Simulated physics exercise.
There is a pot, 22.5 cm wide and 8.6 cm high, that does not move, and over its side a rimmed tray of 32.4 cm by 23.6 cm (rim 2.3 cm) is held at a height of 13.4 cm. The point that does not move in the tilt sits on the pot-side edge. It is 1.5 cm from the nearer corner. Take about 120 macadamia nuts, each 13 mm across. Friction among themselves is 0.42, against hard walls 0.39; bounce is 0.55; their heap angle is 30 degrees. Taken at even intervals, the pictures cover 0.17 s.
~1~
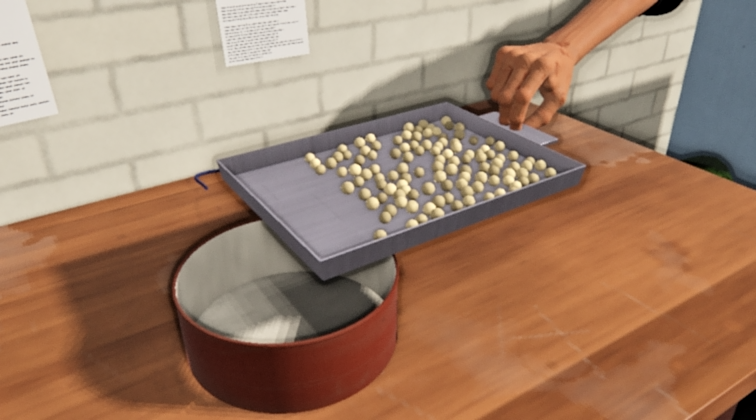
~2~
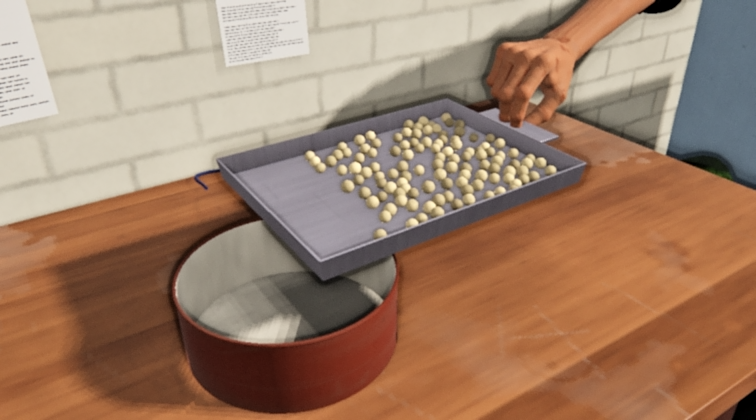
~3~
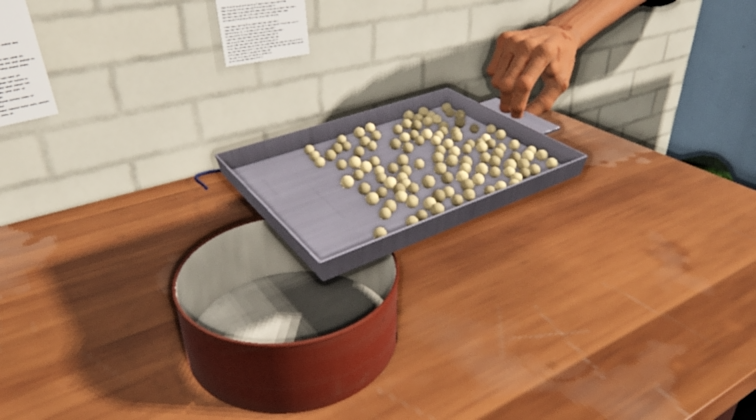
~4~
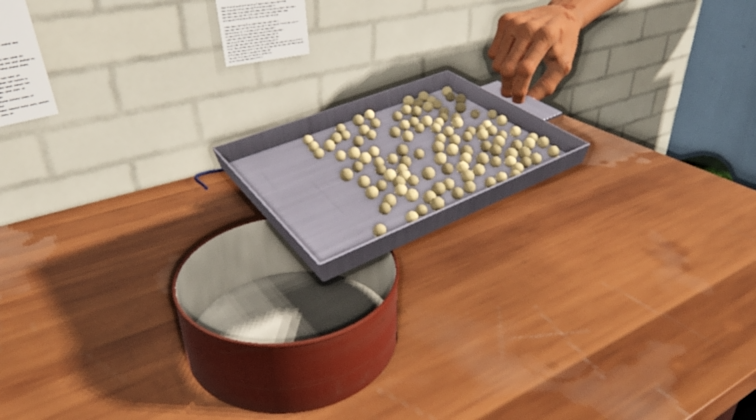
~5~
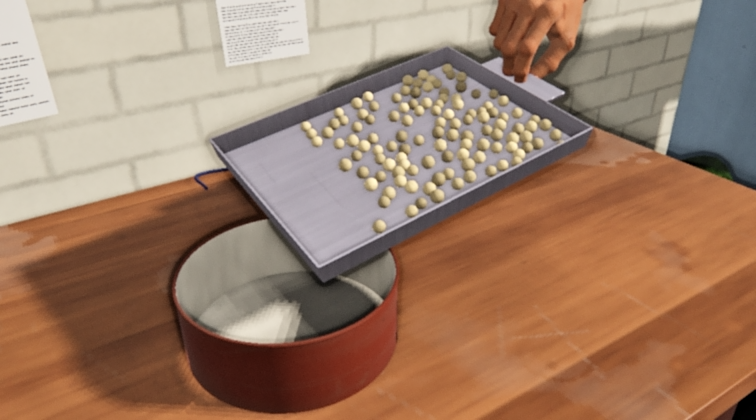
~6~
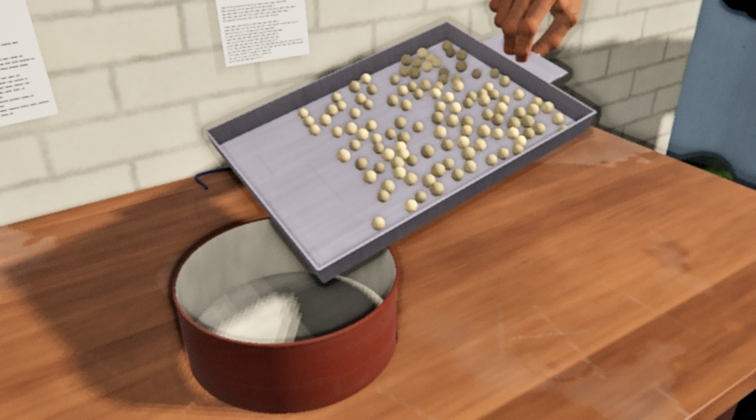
A hand at the far end of a grey tray of small, round, cream-coloured nuts slowly raised that end above a red pot on a wooden counter, while the nuts stayed scattered across the tray.
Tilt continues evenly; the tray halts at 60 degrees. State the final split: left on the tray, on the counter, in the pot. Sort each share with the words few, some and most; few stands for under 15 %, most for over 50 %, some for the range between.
The shares come out as follows. Tray: Some. Counter: Most. Pot: Few.
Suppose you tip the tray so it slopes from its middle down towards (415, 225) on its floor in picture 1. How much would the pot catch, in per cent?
The share would be about 0 percent.
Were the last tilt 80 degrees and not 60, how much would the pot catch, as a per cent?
You'd end up with some 5 % in the pot.
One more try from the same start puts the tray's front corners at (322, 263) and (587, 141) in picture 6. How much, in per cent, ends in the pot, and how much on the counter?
The pot gets 0 and the counter 25.
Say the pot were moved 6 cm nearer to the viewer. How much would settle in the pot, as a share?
35 per cent.
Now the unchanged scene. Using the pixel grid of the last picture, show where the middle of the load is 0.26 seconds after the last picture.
The load's centre is near (415, 93) at that time.
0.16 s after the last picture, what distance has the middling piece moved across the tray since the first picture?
By then it sits near 2 cm from where it began.
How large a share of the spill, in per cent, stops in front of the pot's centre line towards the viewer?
Near 100 in a hundred.
Then, 0.16 s after the last picture, tilt 41 degrees; the tray holds 100 %, the pot 0 %.
Then, 0.26 s after the last picture, tilt 56 degrees; the tray holds 100 %, the pot 0 %.
Then, 0.49 s after the last picture, tilt 60 degrees; the tray holds 60 %, the pot 0 %.
In the end, tray 35 %, counter 60 %, pot 5 %.
